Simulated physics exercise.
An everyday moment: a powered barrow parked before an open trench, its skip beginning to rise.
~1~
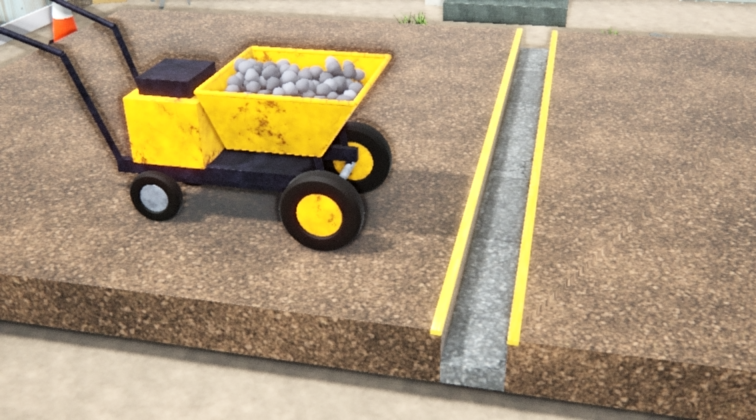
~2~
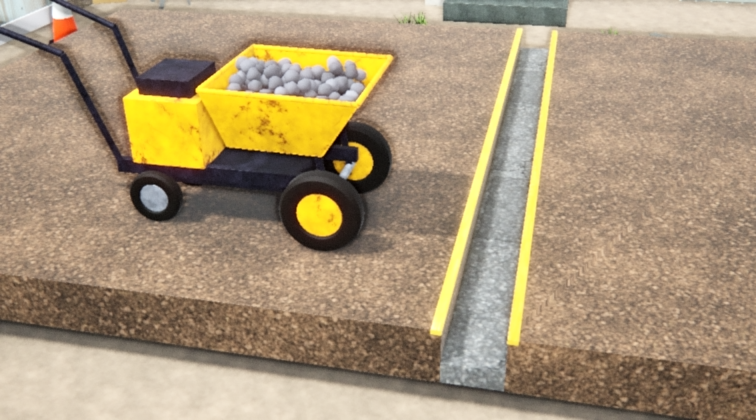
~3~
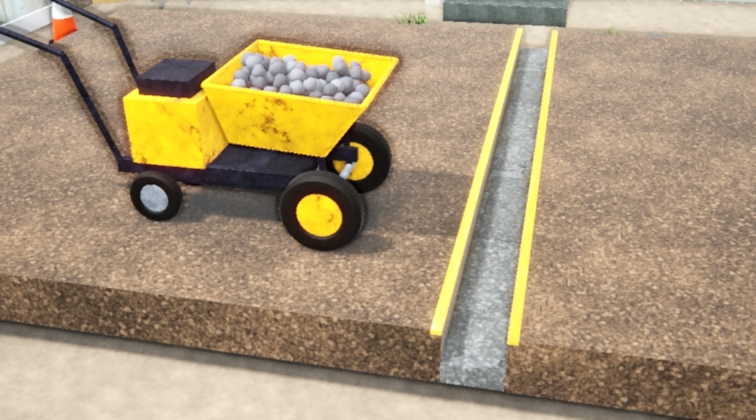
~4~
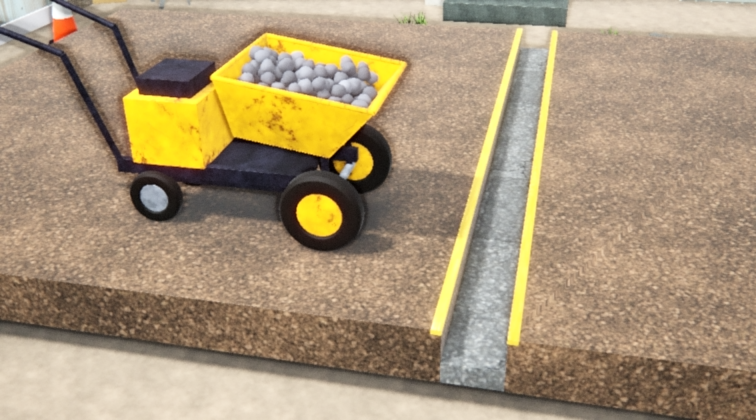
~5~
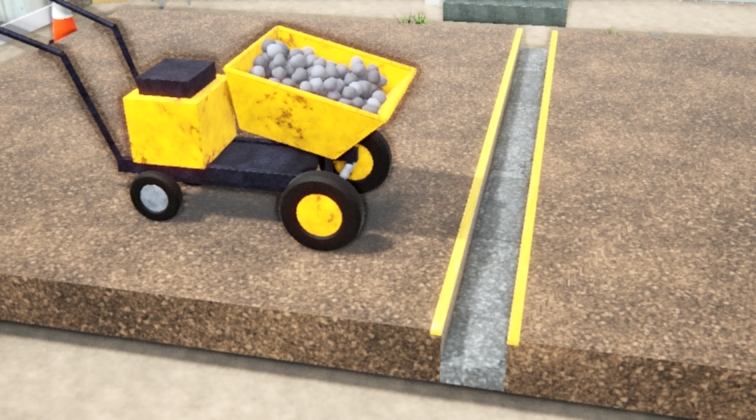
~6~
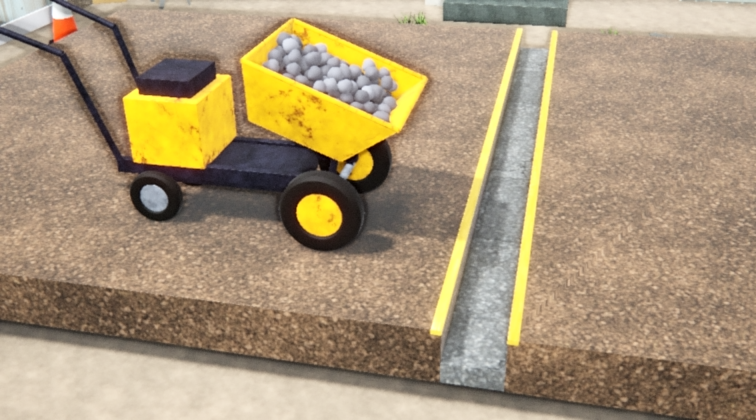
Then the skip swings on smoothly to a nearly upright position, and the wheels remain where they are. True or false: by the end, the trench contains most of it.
True.
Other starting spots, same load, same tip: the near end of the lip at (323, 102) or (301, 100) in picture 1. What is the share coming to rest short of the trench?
In order, 20 % followed by 40 %.
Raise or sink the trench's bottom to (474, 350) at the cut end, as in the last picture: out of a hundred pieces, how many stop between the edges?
Something like 50 %.
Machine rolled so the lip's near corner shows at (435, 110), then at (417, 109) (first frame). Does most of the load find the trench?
In the first case a smaller fraction; in the second case a smaller fraction.
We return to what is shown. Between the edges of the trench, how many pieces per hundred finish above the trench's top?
20 per cent or thereabouts.
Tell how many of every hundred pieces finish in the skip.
Close to 25 percent.
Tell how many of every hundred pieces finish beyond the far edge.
My estimate is around 5 percent.
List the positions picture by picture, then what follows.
In the first picture, lip of the skip at (355, 104), level; top of the load at (287, 82), round cobbles; first edge of the trench at (447, 291); far edge at (519, 299), the trench under half as wide as the skip, and about half as deep as wide.
In the second picture, lip of the skip at (357, 105), tipped barely; top of the load at (289, 81).
In the third picture, lip of the skip at (363, 108), tipped barely; top of the load at (280, 84).
In the fourth picture, lip of the skip at (373, 113), tipped a little; top of the load at (280, 72).
In the fifth picture, lip of the skip at (385, 120), tipped a little; top of the load at (291, 68).
In the sixth picture, lip of the skip at (398, 130), tipped clearly; top of the load at (290, 62); first edge of the trench at (447, 291); far edge at (519, 299).
Soon after the last picture, skip tipped steeply; all in the skip.
A little later, skip tipped right over; about two thirds in the skip; a stray few short of the trench; about a quarter in or heaped over the trench; a stray few falling.
Later still, skip tipped right over; about a third in the skip; a stray few short of the trench; about two thirds in or heaped over the trench; a small part beyond it.
At rest, skip tipped right over; about a quarter in the skip; a small part short of the trench; about two thirds in or heaped over the trench; a small part beyond it.
